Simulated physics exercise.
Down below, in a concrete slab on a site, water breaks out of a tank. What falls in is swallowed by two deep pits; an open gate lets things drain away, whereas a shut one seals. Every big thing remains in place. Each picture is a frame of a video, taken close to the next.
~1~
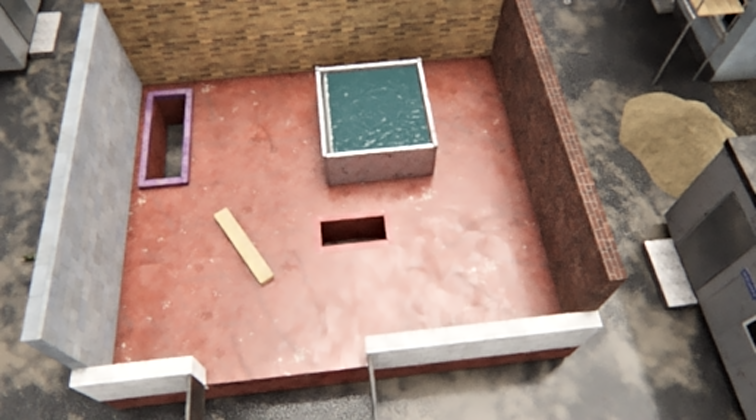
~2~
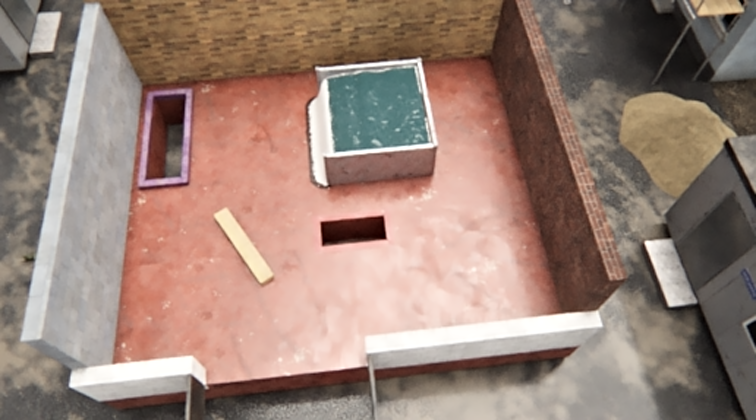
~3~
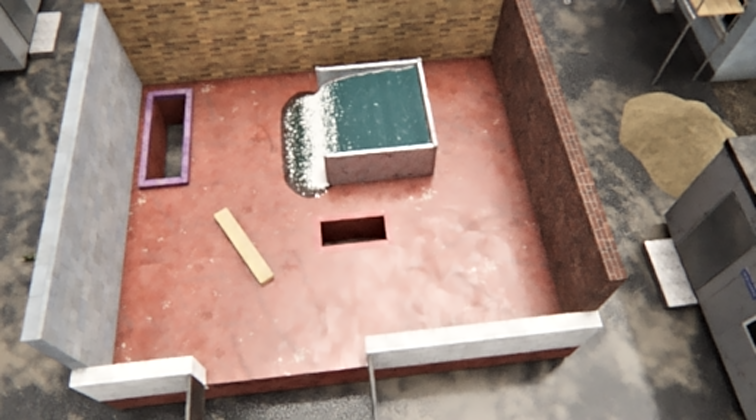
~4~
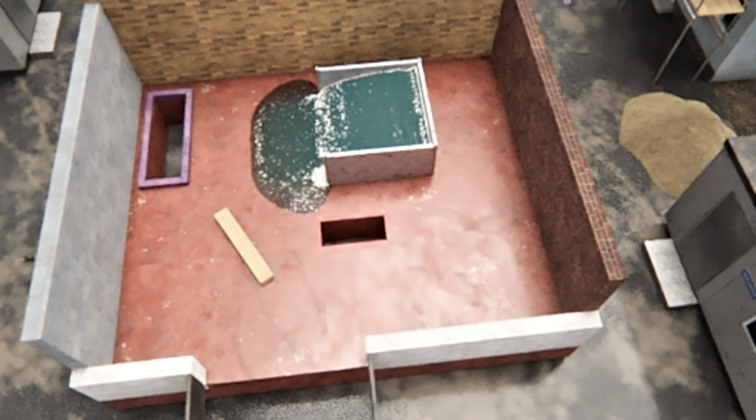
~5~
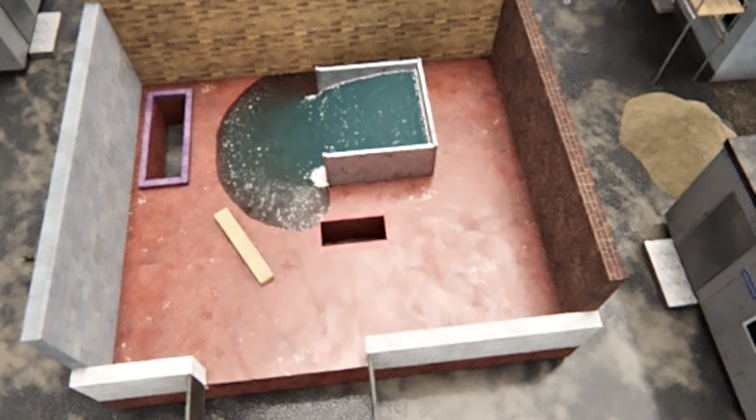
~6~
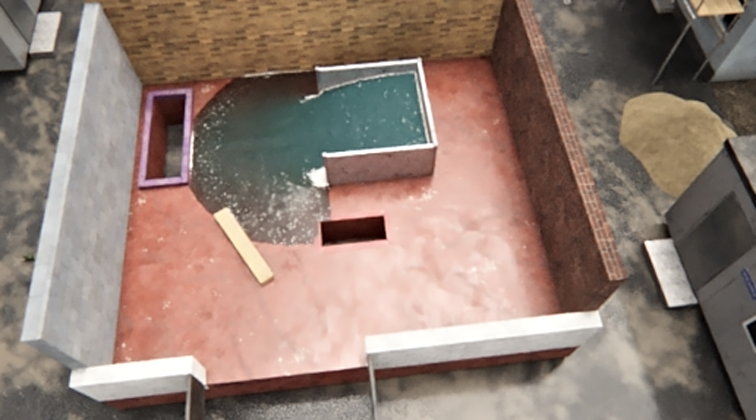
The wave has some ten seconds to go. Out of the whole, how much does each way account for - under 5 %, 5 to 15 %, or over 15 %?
The gate ends up with a moderate portion - five to fifteen per cent; the purple pit ends up with a large portion - topping fifteen per cent; the red pit ends up with a tiny portion - beneath five per cent.
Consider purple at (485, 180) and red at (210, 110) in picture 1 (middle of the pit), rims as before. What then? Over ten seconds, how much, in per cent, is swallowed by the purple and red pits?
The purple pit takes around 0 percent, while the red pit takes around 40 percent.
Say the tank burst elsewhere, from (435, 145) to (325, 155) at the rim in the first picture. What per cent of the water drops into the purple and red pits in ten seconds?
Approximately, purple takes 0 % and red takes 50 %.
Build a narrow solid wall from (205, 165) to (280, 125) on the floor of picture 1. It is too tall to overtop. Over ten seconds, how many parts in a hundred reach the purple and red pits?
I'd say purple collects roughly 14 % while red collects roughly 4 %.
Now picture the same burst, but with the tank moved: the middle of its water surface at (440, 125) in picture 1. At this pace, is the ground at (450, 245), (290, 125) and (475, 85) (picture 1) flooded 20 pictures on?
Spot one unwetted, spot two wetted, spot three unwetted.
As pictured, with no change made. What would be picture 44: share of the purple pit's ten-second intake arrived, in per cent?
My guess is about 100 %.
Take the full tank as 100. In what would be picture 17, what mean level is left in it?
I make it 24 per cent.
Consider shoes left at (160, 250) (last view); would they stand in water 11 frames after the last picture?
Looking at that place, I'd say inundated.
A moment on, water covers 30 % of the floor; the gate 0 %, the purple pit 10 %, the red pit 0 %.
Next, water covers 40 % of the floor; the gate 0 %, the purple pit 23 %, the red pit 0 %.
Then, water covers 45 % of the floor; the gate 0 %, the purple pit 36 %, the red pit 0 %.
Later, water covers 65 % of the floor; the gate 3 %, the purple pit 39 %, the red pit 1 %.
In the end, water covers 80 % of the floor; the gate 9 %, the purple pit 39 %, the red pit 3 %.
